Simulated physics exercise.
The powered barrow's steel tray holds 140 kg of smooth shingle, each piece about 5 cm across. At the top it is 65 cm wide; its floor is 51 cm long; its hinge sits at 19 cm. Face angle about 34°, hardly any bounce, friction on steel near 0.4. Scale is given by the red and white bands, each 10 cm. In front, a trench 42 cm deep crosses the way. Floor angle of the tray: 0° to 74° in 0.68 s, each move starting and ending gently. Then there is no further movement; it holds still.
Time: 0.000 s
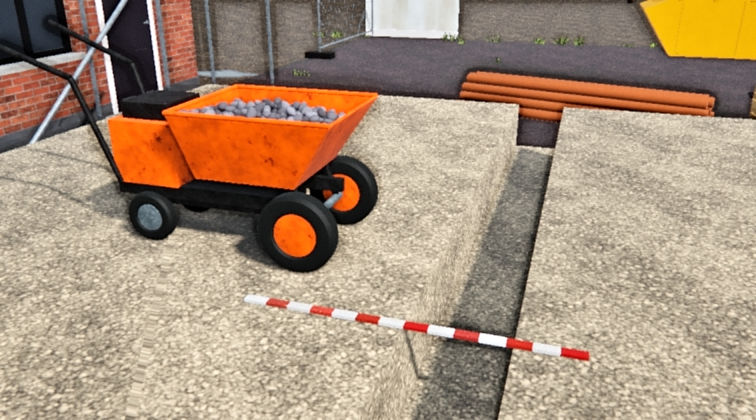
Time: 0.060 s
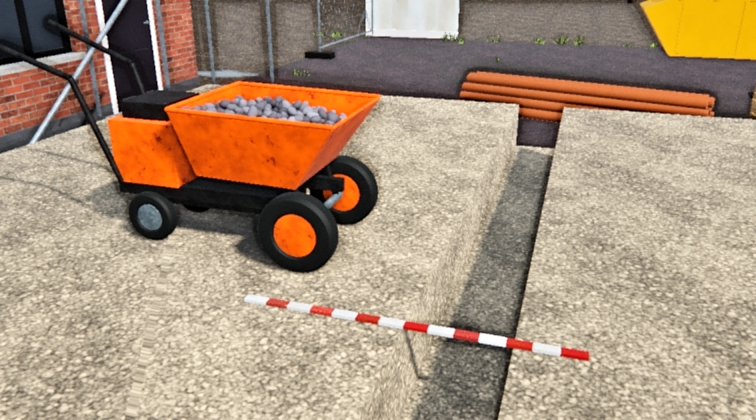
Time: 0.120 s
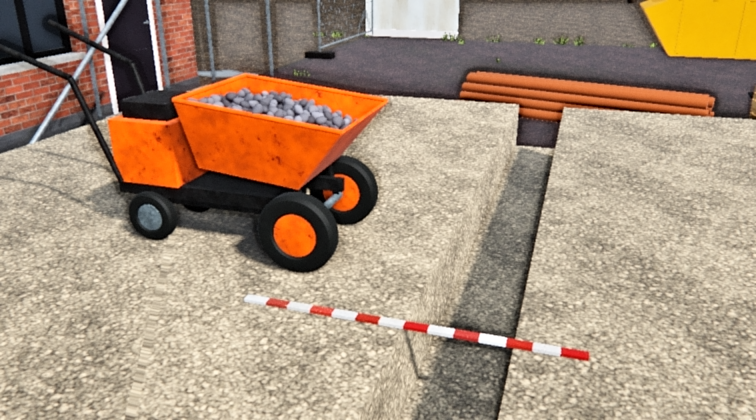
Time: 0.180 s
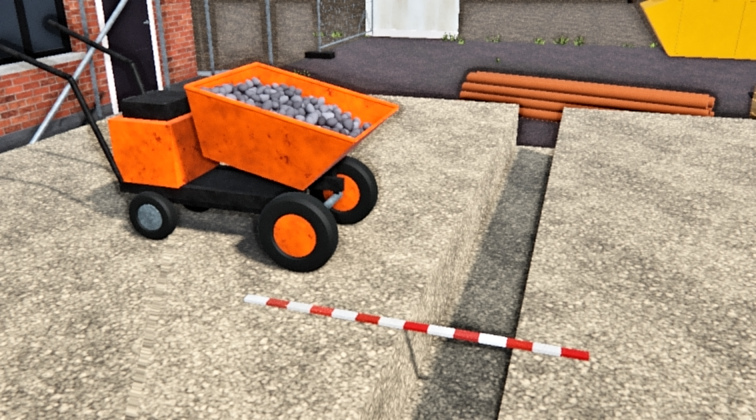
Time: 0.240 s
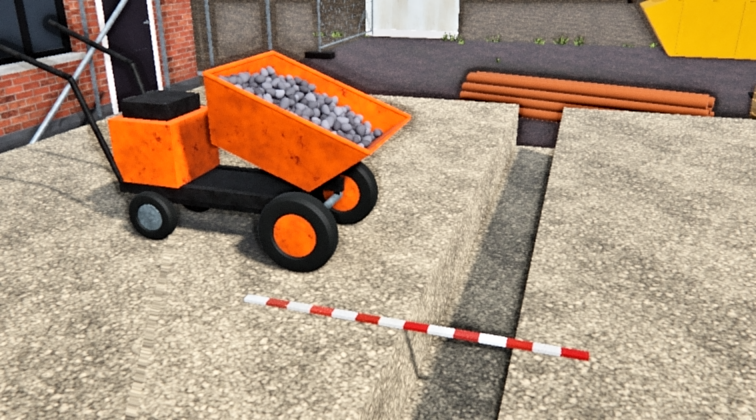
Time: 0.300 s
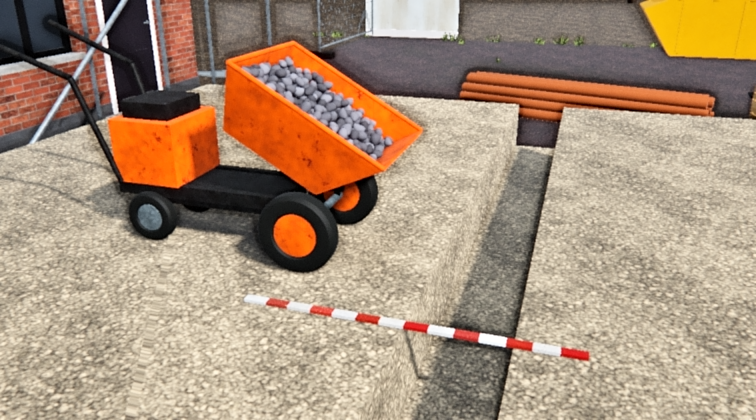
An orange powered barrow with black wheels and handles stands at the left of a pale, rough concrete yard, seen from slightly above by a still camera. Grey stones fill its tray, a red-and-white banded pole lies across a narrow trench in front, and orange pipes and a yellow skip sit behind. The tray tilts steadily up at its rear, leaning rightward, while the barrow stays put.
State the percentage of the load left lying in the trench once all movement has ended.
The share left there is about 99 per cent.
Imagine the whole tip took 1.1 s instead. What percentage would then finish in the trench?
I'd put it at some 100 in a hundred.
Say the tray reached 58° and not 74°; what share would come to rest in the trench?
About 60 per cent would end up in the trench.
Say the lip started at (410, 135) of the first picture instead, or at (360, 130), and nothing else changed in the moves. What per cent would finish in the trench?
Close to 35 percent in the first case, 80 percent in the second.
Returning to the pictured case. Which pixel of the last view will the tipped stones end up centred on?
I'd point to around (483, 329).
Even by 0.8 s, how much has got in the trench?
Roughly 35% by that time.
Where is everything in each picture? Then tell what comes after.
The tray is at 0°, its lip at (329, 127); the top of the load is at (276, 108), in the first picture.
The tray is at 2°, its lip at (332, 128); the top of the load is at (278, 106); the stones move at 0.4 m/s on average, in the second picture.
Lip at (341, 133), floor tilted 6°, highest stones at (259, 99); the stones move at 0.8 m/s on average, in the third picture.
Lip at (354, 141), floor tilted 13°, highest stones at (250, 90); the stones move at 1.0 m/s on average, in the fourth picture.
Lip at (369, 154), floor tilted 21°, highest stones at (261, 79); the stones move at 1.2 m/s on average, in the fifth picture.
The tray is at 31°, its lip at (384, 170); the top of the load is at (280, 70); the stones move at 1.4 m/s on average, in the sixth picture.
After 0.5 s the floor is at 62°; 100 % in the tray; the foremost stones are at (415, 197).
After 0.8 s the floor is at 74°; 67 % in the tray, 33 % in the trench; the foremost stones are at (512, 333).
After 1.1 s the floor is at 74°; 18 % in the tray, 80 % in the trench, 1 % past the trench; the foremost stones are at (590, 260).
After 3.1 s the floor is at 74°; 0 % in the tray, 99 % in the trench, 1 % past the trench; the foremost stones are at (661, 262).
